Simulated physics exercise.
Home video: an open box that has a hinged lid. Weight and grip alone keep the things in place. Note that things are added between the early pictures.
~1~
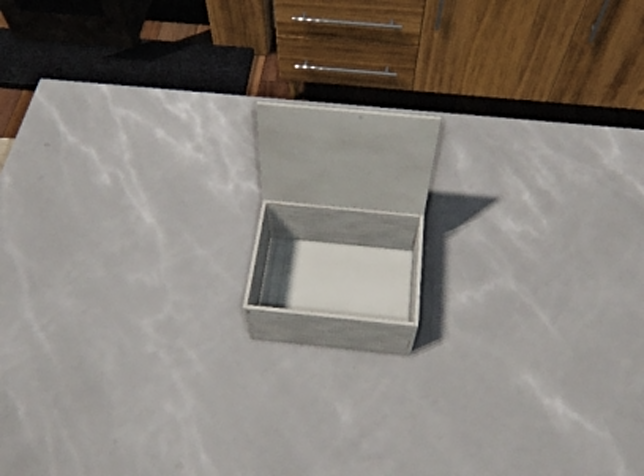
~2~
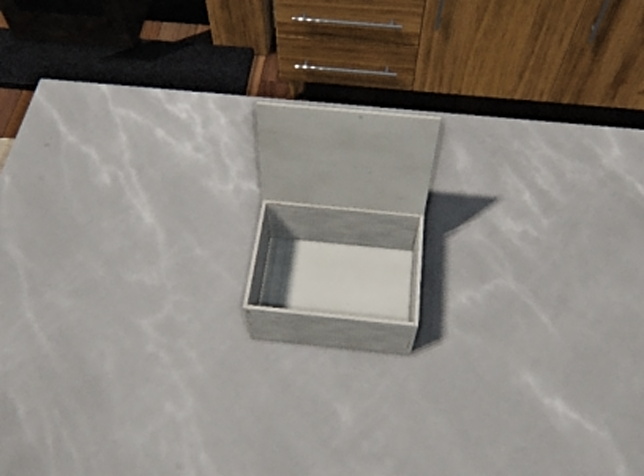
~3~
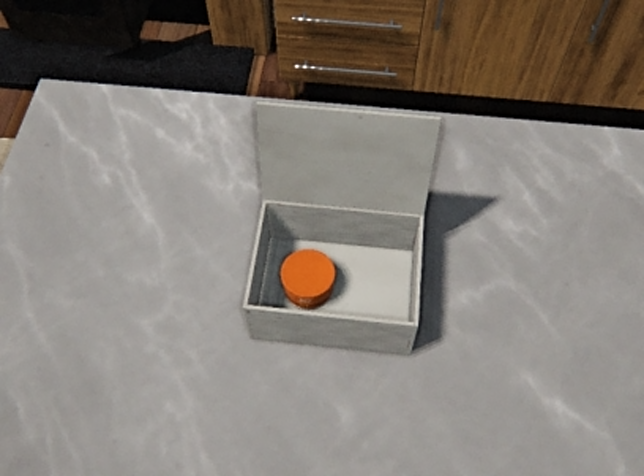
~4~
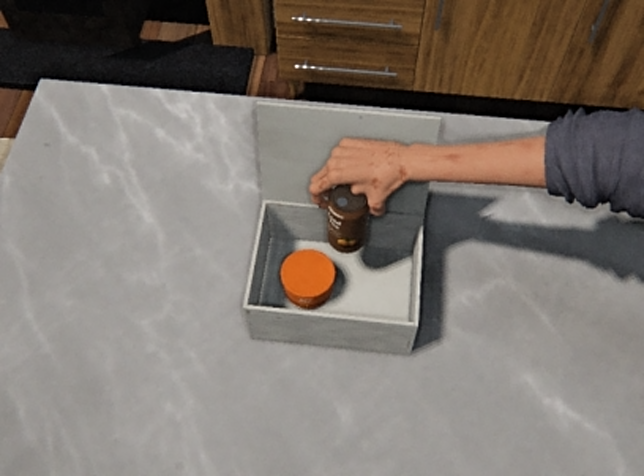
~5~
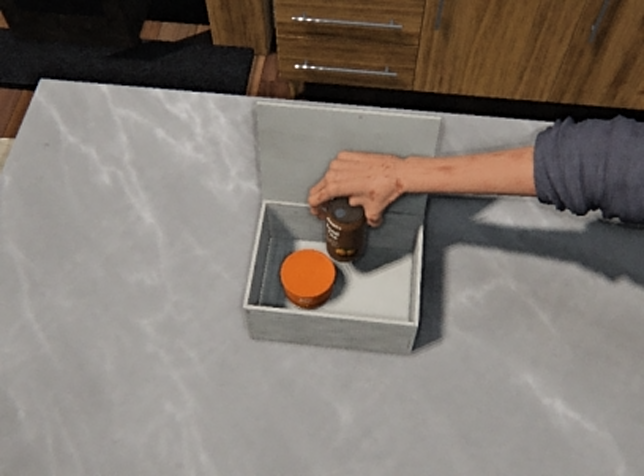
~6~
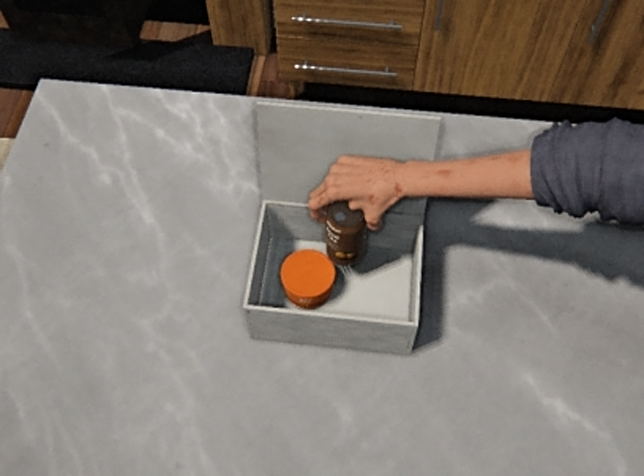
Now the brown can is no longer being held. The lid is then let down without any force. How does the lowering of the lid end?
The lid comes to rest closed on the rim.
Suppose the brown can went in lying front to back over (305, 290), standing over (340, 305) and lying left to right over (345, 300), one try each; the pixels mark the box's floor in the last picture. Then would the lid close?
Case one lid open, case two lid shut, case three lid shut.
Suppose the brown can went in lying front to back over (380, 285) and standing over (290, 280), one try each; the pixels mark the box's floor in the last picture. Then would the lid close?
Shut, then open.
Then, 1.20 s on from there, lid 86° above the rim; brown can on its side near (370, 281).
Then, 1.80 s on from there, lid 26° above the rim; brown can on its side near (369, 284).
In the end, lid shut; toppled in the box, brown can; orange tub unmoved. At the end, from the last picture's camera, brown can near (370, 275).
